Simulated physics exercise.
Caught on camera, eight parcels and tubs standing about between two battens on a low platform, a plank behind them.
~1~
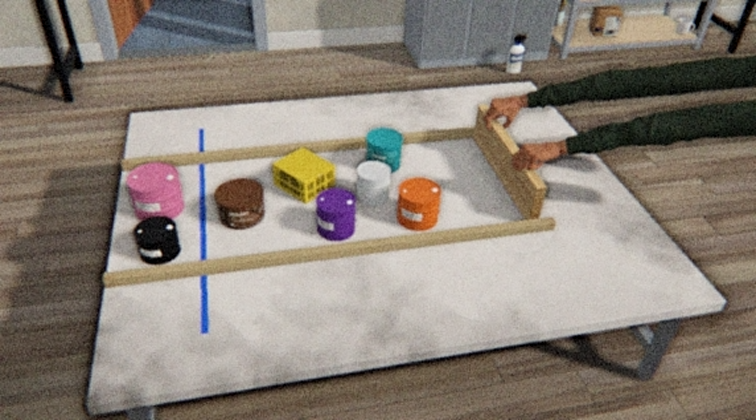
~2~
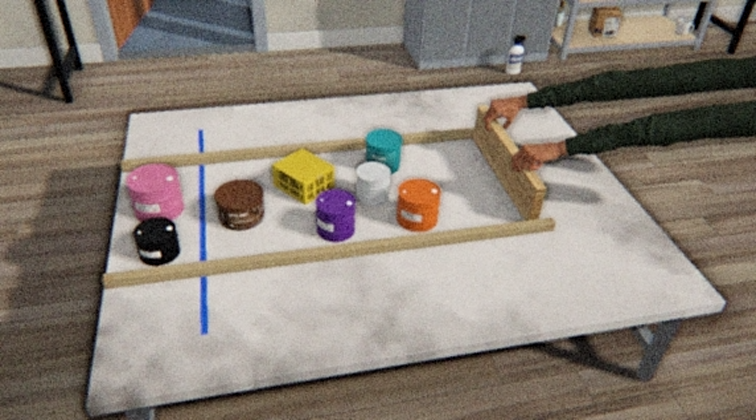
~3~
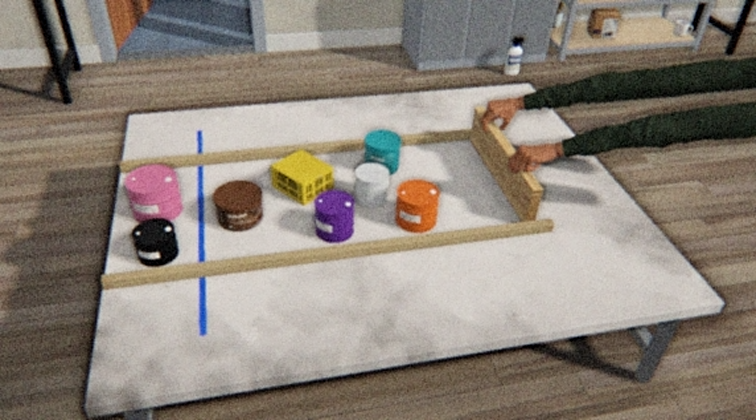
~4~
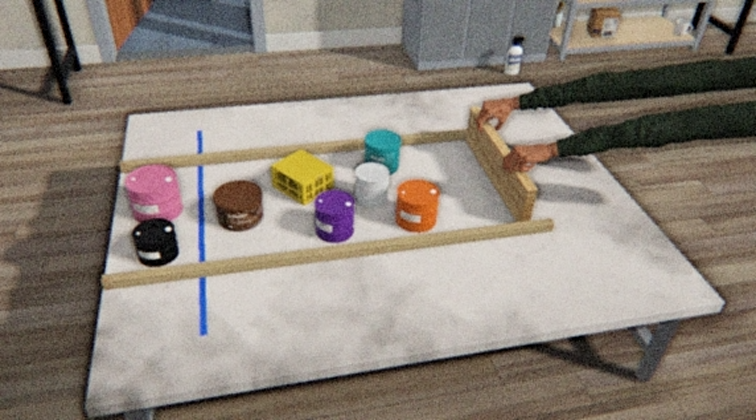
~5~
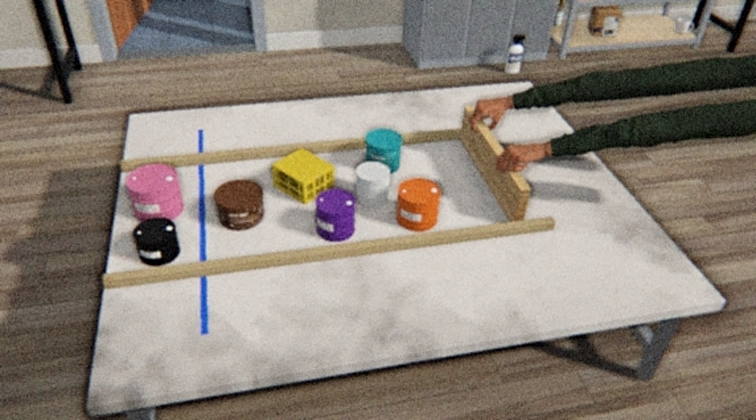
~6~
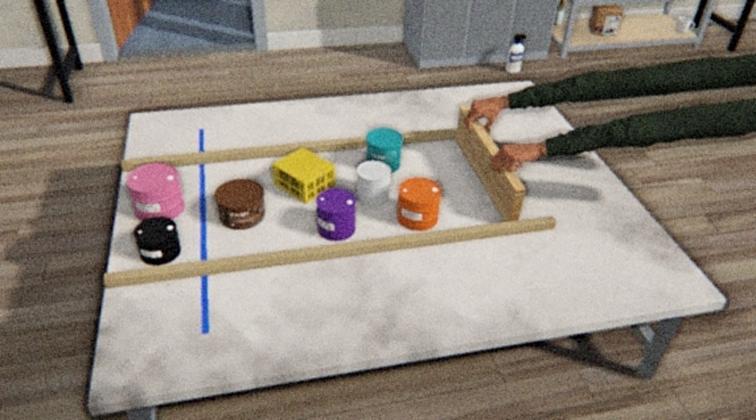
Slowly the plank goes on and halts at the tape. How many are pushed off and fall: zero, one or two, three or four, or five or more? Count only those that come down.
As it turns out, the number that fall off is one or two.
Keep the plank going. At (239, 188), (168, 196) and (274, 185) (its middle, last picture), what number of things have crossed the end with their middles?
The counts: 0, 4 and 0.
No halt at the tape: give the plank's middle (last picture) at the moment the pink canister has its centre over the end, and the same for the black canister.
Near (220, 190) and (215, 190).
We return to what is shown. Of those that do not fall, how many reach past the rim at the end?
Overhanging: 0.
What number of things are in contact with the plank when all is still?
That makes 3.
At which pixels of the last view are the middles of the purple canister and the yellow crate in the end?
About (134, 249), and the other about (157, 191).
A little later, none off yet; pink canister at rest near (157, 193); black canister at rest near (158, 241); brown pail at rest near (241, 204).
Next, none off yet; pink canister shifted a little near (151, 194); black canister moving near (156, 241); brown pail shifted about its own width near (201, 215).
When it is over, the number that fall off is one or two; down, black canister and pink canister.
